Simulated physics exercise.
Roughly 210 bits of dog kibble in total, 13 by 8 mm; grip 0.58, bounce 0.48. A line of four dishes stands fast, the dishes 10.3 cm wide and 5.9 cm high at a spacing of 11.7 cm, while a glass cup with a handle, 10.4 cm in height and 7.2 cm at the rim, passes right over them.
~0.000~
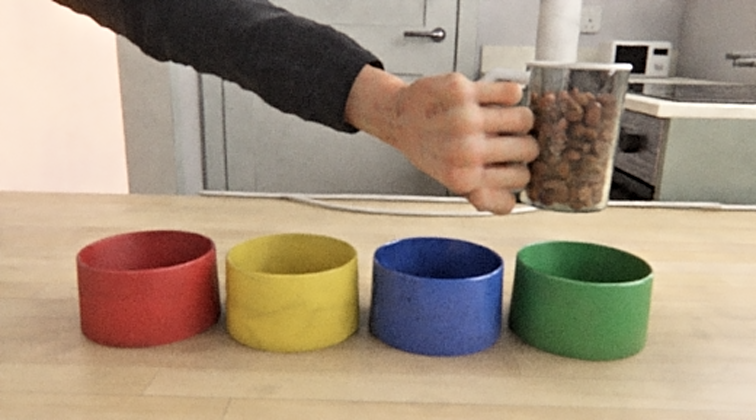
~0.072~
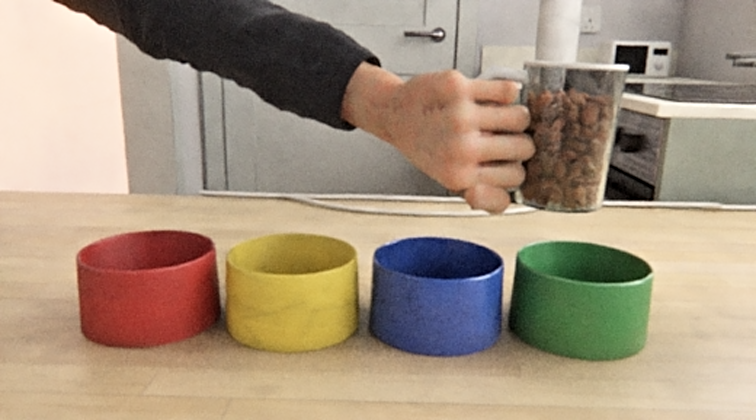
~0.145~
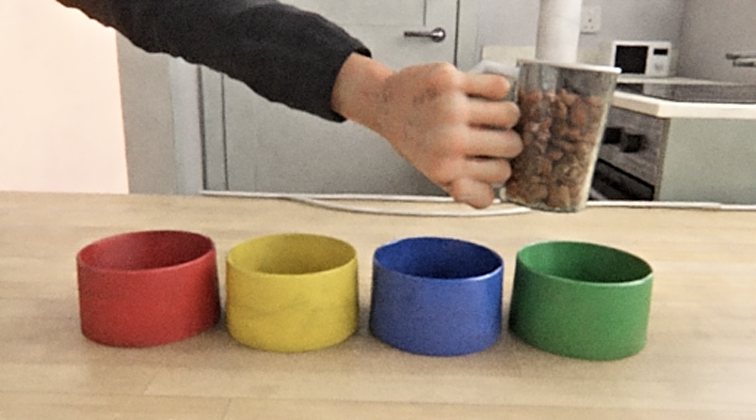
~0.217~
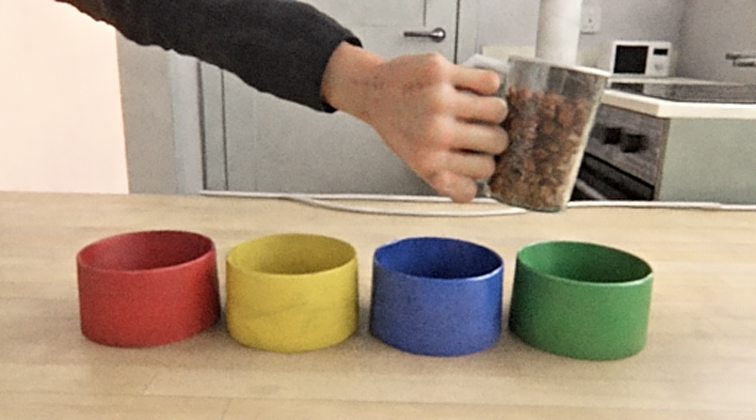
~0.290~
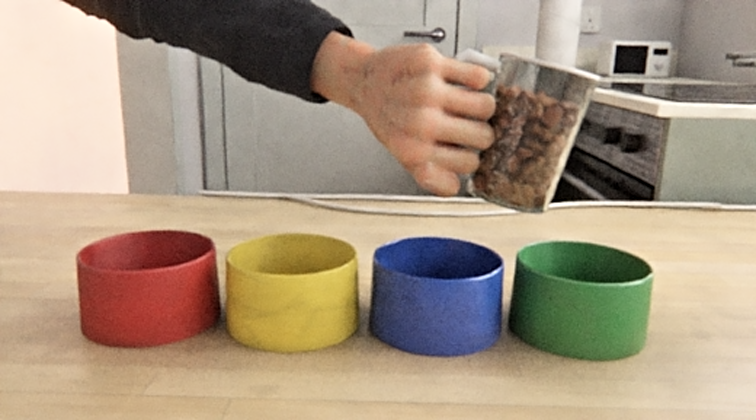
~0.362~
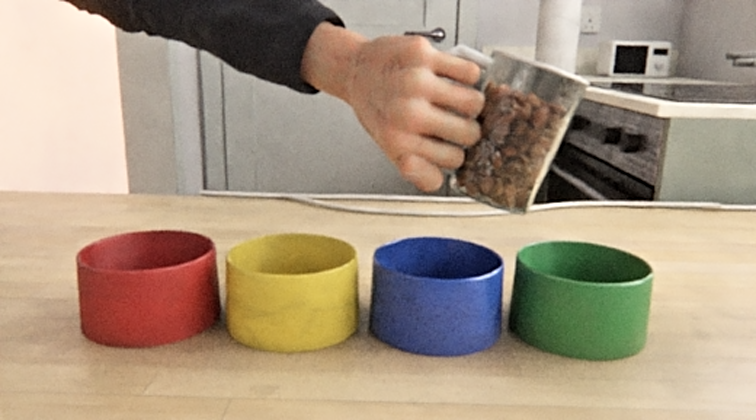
A clear cup of brown kibble, gripped by its handle in a person's hand, moves slightly left above a row of red, yellow, blue and green dishes while gradually tilting to the right, its contents still inside.
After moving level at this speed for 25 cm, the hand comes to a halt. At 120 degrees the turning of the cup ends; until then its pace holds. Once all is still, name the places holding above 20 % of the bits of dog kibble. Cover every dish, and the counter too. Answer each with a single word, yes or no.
Red no, blue no, green no, yellow yes, counter no.
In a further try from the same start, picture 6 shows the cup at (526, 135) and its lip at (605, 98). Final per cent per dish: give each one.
In the end red holds 0, blue holds 100, green holds 0, yellow holds 0.
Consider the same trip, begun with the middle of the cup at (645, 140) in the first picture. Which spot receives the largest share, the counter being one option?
Result - top receiver is blue.
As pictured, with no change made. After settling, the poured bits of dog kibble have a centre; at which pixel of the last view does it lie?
Approximately (310, 296) in the last view.
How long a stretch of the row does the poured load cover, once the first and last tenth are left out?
It spans roughly 6 centimetres along the row.
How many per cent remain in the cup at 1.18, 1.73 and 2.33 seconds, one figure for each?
In order, near 100 %, 95 % and 25 %.
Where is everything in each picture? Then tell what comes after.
In the first picture, cup at (570, 136), tilt 0 degrees, lip at (626, 67), moved 0.0 cm; middle of the pieces at (566, 156); green dish at (583, 261); blue dish at (438, 257); yellow dish at (293, 253); red dish at (148, 250).
In the second picture, cup at (566, 136), tilt 1 degrees, lip at (623, 68), moved 0.3 cm; middle of the pieces at (562, 156).
In the third picture, cup at (554, 135), tilt 5 degrees, lip at (614, 71), moved 1.2 cm; middle of the pieces at (548, 155).
In the fourth picture, cup at (540, 135), tilt 9 degrees, lip at (605, 75), moved 2.3 cm; middle of the pieces at (534, 154).
In the fifth picture, cup at (527, 135), tilt 13 degrees, lip at (594, 79), moved 3.3 cm; middle of the pieces at (519, 153).
In the sixth picture, cup at (513, 134), tilt 18 degrees, lip at (584, 84), moved 4.3 cm; middle of the pieces at (504, 152); green dish at (583, 261); blue dish at (438, 257); yellow dish at (293, 253); red dish at (148, 250). Its pace works out near 60 degrees a second; the hand travels 14 cm a second.
Then, at 1.18 s, tilt 65 degrees; cup holds 100 %.
After 1.73 s, tilt 97 degrees; cup holds 95 %.
After 2.33 s, tilt 120 degrees; cup holds 25 %, yellow 70 %.
At rest (3.2 s), red 0 %, blue 0 %, green 0 %, yellow 95 %, counter 5 %.
